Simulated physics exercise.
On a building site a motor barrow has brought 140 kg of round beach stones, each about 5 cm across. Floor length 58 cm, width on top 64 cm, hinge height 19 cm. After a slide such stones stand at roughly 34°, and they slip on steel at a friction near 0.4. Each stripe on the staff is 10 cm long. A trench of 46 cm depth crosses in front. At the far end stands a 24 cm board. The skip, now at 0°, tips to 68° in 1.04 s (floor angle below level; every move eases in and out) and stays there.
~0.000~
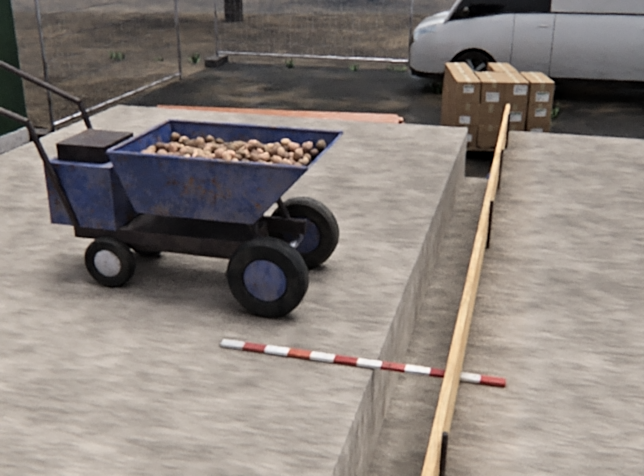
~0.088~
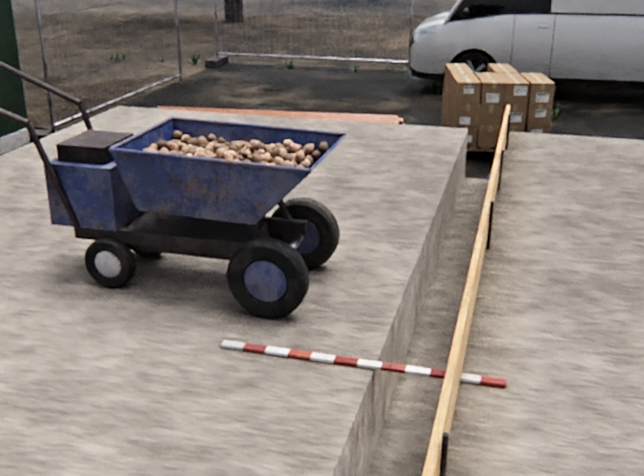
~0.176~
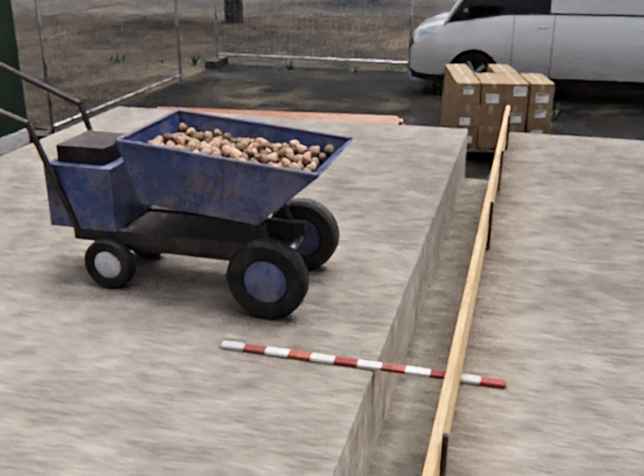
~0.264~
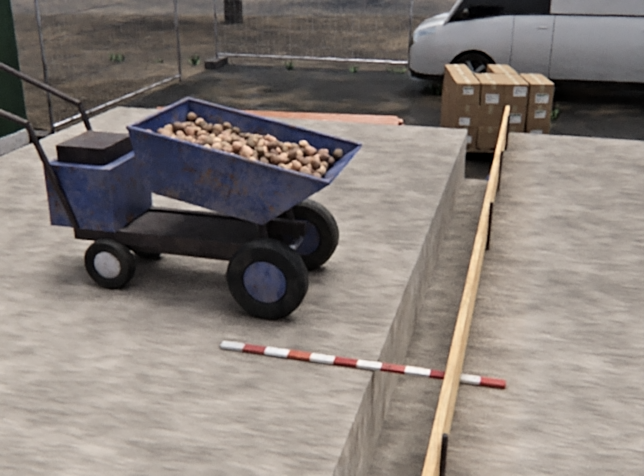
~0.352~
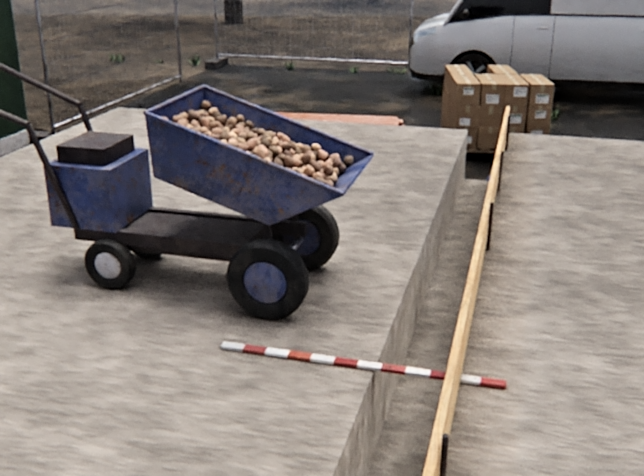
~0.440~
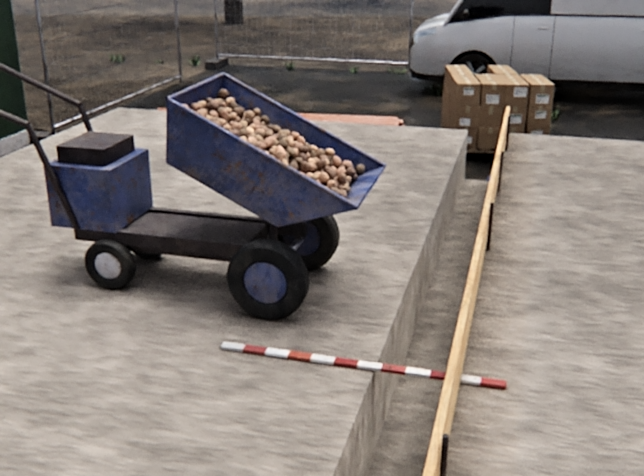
A blue skip full of round stones tilted steadily on its parked motor barrow, its back end rising and its front lip dipping to the right, while the stones shifted toward the lower end.
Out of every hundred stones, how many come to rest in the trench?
Close to 99 in a hundred.
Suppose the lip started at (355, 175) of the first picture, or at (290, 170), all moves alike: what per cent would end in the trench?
First some 50, then 100 per cent.
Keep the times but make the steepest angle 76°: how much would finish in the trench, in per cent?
Then about 100 per cent.
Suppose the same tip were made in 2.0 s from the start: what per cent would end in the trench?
In that case some 100 per cent.
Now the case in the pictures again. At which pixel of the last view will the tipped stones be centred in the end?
Their middle is at about (432, 374).
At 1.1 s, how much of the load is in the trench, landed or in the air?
Some 45 per cent.
After 0.8 s the floor is at 57°; 100 % in the skip; the foremost stones are at (399, 236).
After 1.1 s the floor is at 68°; 57 % in the skip, 43 % in the trench; the foremost stones are at (465, 285).
After 1.5 s the floor is at 68°; 16 % in the skip, 84 % in the trench, 1 % past the trench; the foremost stones are at (495, 303).
After 3.4 s the floor is at 68°; 0 % in the skip, 99 % in the trench, 1 % past the trench; the foremost stones are at (508, 316).
